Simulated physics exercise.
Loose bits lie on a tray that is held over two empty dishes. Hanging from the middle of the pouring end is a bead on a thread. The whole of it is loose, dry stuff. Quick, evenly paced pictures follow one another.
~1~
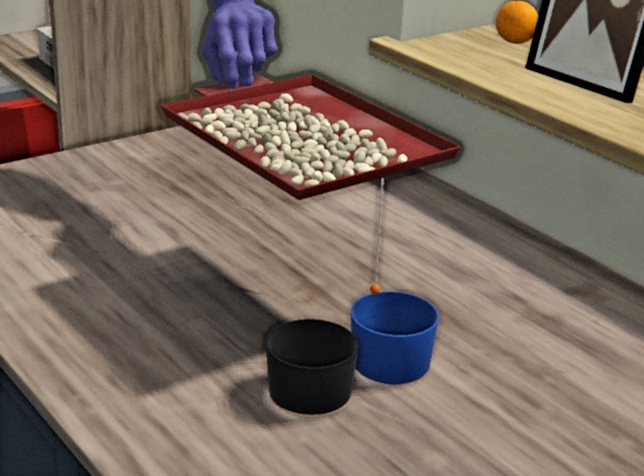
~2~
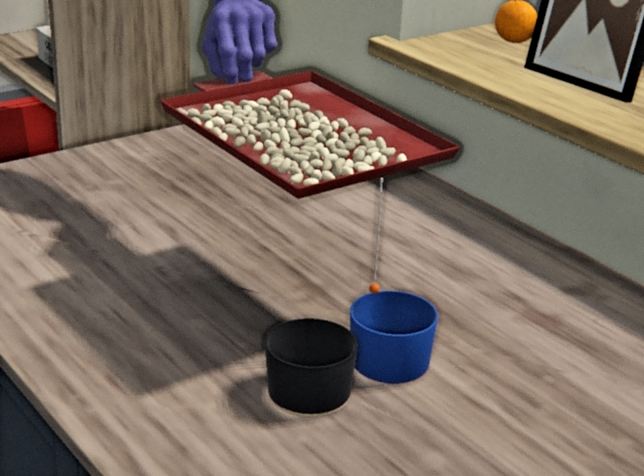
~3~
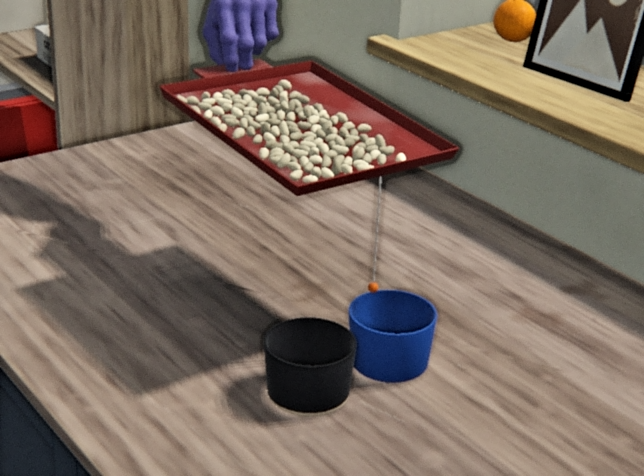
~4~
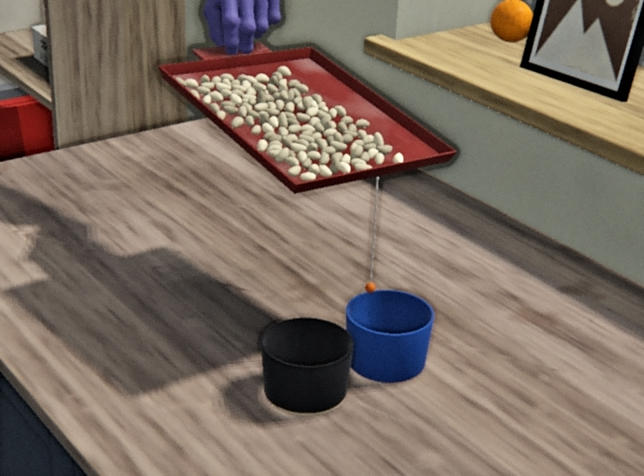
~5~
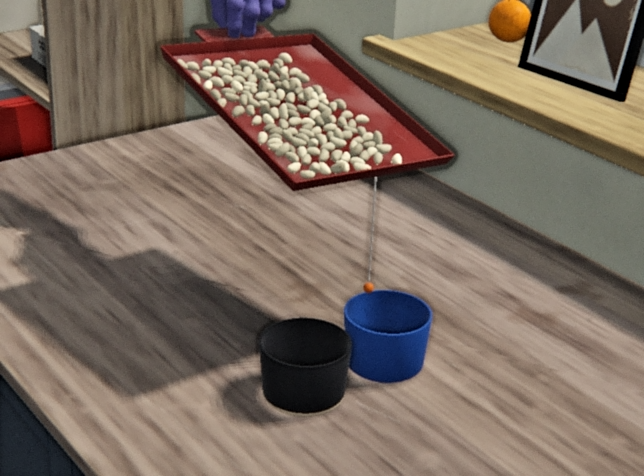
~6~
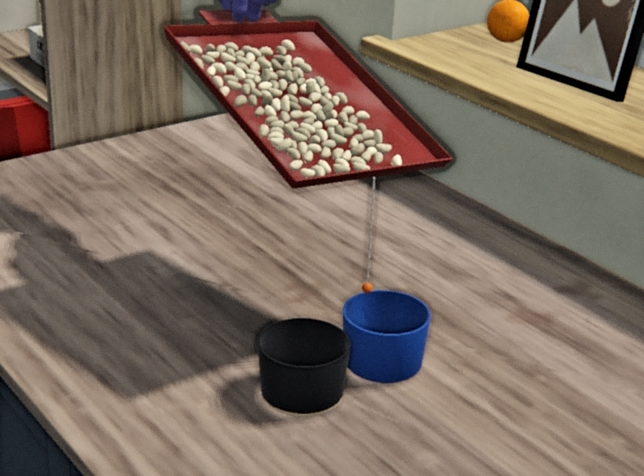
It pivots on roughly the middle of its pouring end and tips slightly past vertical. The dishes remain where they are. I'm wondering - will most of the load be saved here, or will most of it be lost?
Most of it is lost.
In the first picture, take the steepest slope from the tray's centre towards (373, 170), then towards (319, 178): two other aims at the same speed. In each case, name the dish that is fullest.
So, the dish at the right the first time round, the dish at the left the second.
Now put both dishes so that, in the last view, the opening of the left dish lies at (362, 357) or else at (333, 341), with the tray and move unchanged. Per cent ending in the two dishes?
About 20 per cent first, then about 30 per cent.
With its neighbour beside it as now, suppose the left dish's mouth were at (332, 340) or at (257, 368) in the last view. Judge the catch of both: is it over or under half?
Try 1: Not up to half; try 2: Not up to half.
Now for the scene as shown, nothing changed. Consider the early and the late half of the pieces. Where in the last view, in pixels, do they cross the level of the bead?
First around (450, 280), afterwards around (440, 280).
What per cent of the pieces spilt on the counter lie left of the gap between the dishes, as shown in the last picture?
Roughly 0 percent.
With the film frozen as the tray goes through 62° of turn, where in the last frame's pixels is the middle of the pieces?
The load is centred about (393, 132).
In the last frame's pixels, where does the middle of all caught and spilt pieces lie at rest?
Centre at rest, last view: Approx. (462, 337).
Shortly afterwards, tray tipped steeply; the bulk on the tray; only a few outside both; a little in the air.
Next, tray tipped right over; near a quarter on the tray; a little in the right dish; near half outside both; near a quarter in the air.
Some moments later, tray tipped past a quarter turn; a little in the right dish; the bulk outside both.
In the end, tray tipped past a quarter turn; none at all in the left dish; a little in the right dish; the bulk outside both.
